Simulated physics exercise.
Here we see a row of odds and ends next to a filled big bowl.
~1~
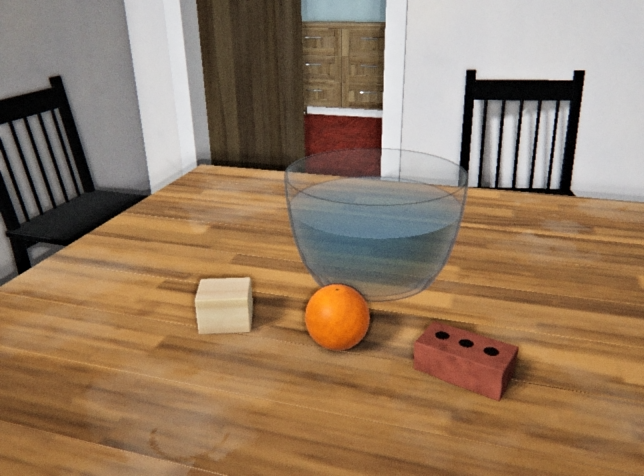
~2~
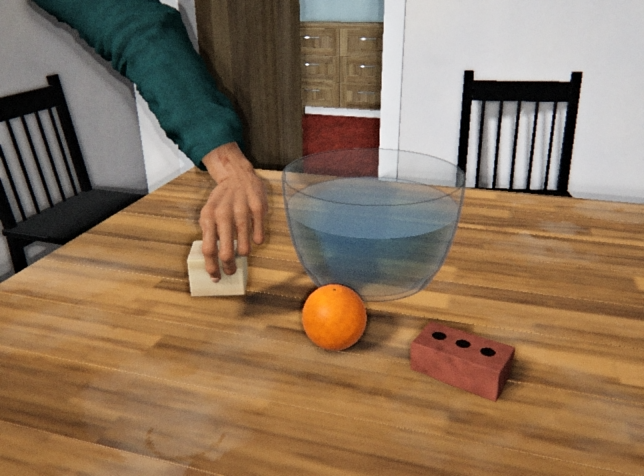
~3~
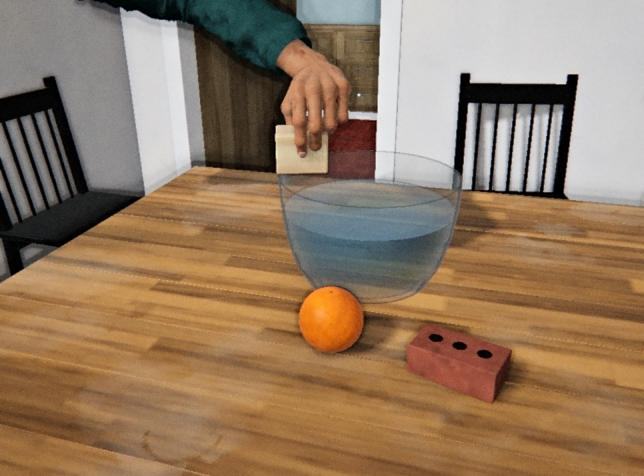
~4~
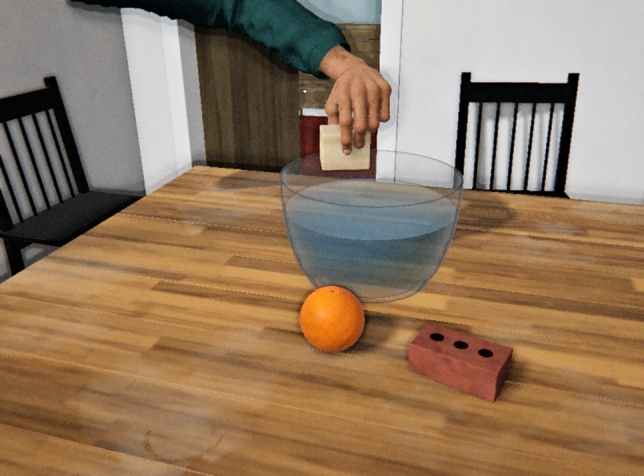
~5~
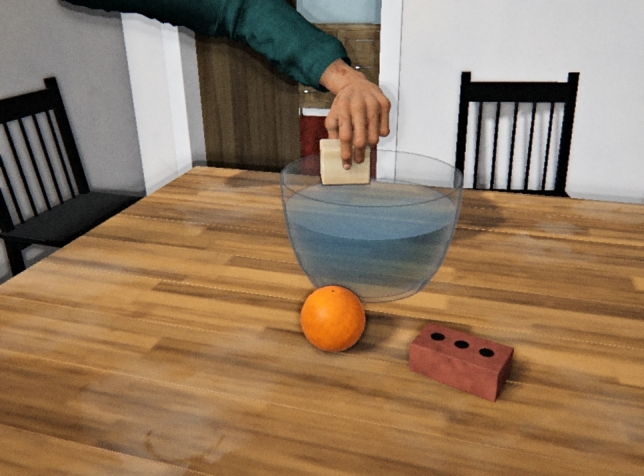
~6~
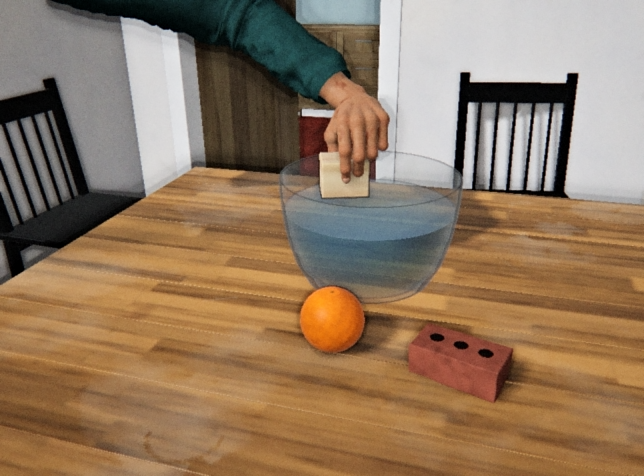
On a wooden table, a hand in a green sleeve picked up a pale wooden block left of an orange and a brick, carried it right over a big glass bowl of water, and lowered it just above the surface.
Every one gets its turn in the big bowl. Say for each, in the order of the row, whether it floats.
Left rests at the top - middle rests at the top - right lies at the bottom.
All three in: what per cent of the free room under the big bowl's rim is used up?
24 %.
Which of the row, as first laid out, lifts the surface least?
That is the leftmost piece.
Shortly, the wooden block bobs at the top.
Then, the orange bobs at the top.
At the finish, the piece of brick ends at the bottom; afloat, wooden block and orange.
